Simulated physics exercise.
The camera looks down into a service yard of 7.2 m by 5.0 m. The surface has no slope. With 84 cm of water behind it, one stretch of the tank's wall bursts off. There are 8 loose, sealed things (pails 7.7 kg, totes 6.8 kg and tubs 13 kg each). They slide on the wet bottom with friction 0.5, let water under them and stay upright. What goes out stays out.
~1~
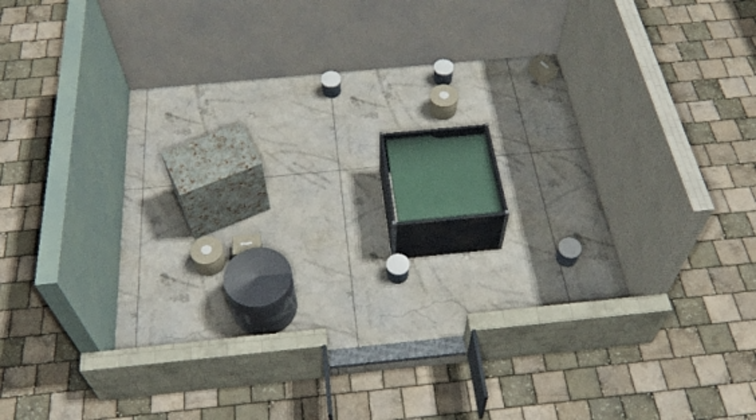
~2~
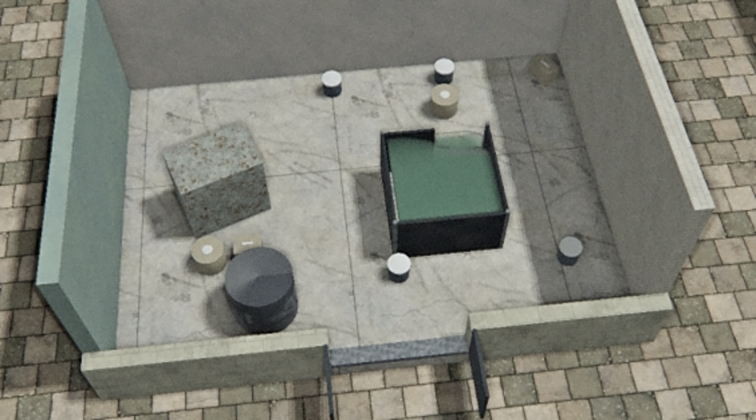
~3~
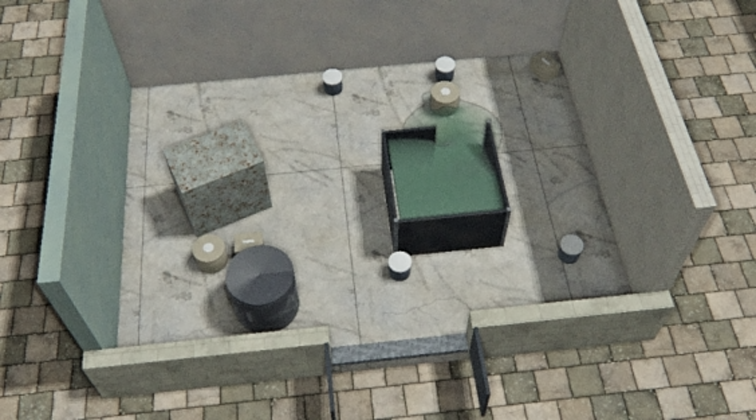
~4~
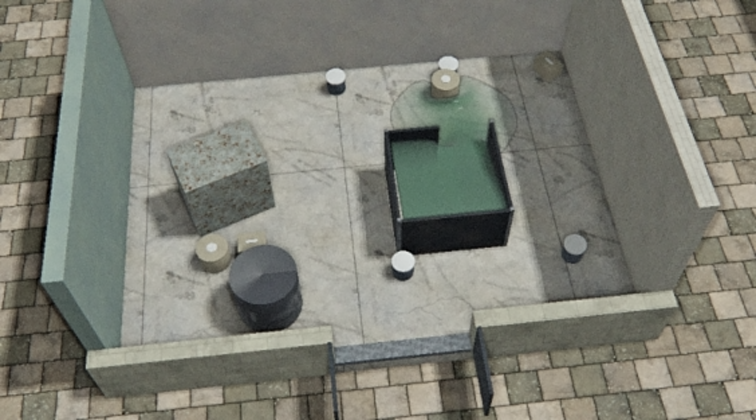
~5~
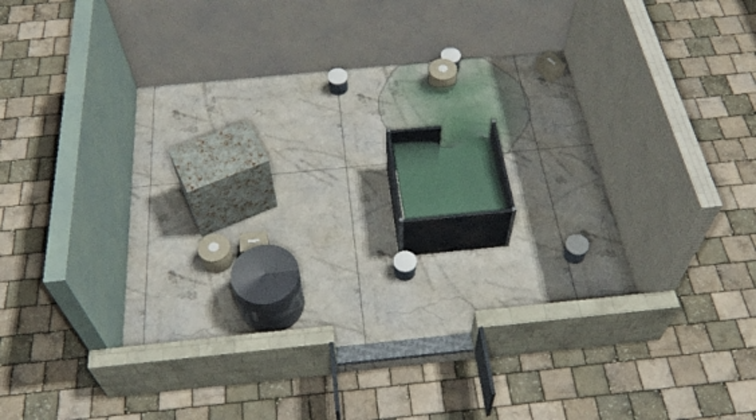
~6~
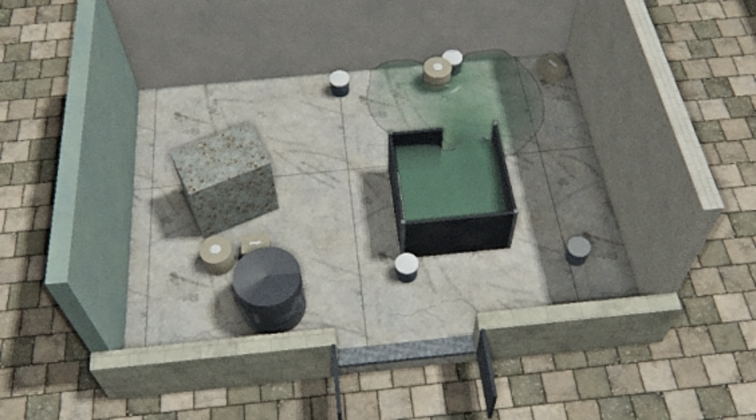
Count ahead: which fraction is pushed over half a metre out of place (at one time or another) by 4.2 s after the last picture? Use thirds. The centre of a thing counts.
Share: Between one and two thirds.
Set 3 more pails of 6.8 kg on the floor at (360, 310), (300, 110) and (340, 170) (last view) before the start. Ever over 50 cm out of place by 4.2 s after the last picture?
In that order: Under, more, short of it.
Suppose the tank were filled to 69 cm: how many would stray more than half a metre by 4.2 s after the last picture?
Then 4.
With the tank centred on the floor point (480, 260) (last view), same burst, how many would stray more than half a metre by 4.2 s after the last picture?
Then 4.
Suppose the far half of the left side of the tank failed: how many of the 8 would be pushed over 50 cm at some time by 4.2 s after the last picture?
Then 2.
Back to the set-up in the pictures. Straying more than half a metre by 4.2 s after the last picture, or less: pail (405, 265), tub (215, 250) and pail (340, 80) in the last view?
In that order: Less, short of it, more.
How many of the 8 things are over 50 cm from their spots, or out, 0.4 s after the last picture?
By then 1.
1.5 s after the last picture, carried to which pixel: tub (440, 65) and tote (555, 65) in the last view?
Near (321, 106) and (551, 90).
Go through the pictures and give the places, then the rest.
The first picture shows a tub at (444, 96), on the bottom; a pail at (444, 67), on the bottom; 2.2 m2 under water; 0 of 8 have shifted.
The second picture shows a tub at (445, 95) rests on the ground; a pail at (445, 66), on the bottom; water covers 2.8 m2; 0 of 8 have shifted.
The third picture shows a tub at (445, 92), on the bottom; a pail at (445, 64) rests on the ground; 3.6 m2 under water; 0 of 8 have shifted.
The fourth picture shows a tub at (446, 79), on the bottom, 27 cm from its start; a pail at (449, 64), on the bottom; 4.7 m2 under water; 1 of 8 have shifted.
The fifth picture shows a tub at (443, 69) rests on the ground, 50 cm from its start; a pail at (451, 55) rests on the ground, 19 cm from its start; 6.0 m2 under water; 2 of 8 have shifted.
The sixth picture shows a tub at (438, 67), on the bottom, 60 cm from its start; a pail at (452, 57) rests on the ground, 19 cm from its start; 7.0 m2 under water; 2 of 8 have shifted.
Then, 0.4 s after the last picture 1 of 8 are over 50 cm from their spots; 2 afloat.
Then, 1.5 s after the last picture 3 of 8 are over 50 cm from their spots; 2 afloat.
Then, 2.8 s after the last picture 4 of 8 are over 50 cm from their spots; 0 afloat.
Then, 4.2 s after the last picture 5 of 8 are over 50 cm from their spots, and 5 have been at some point; 1 afloat.
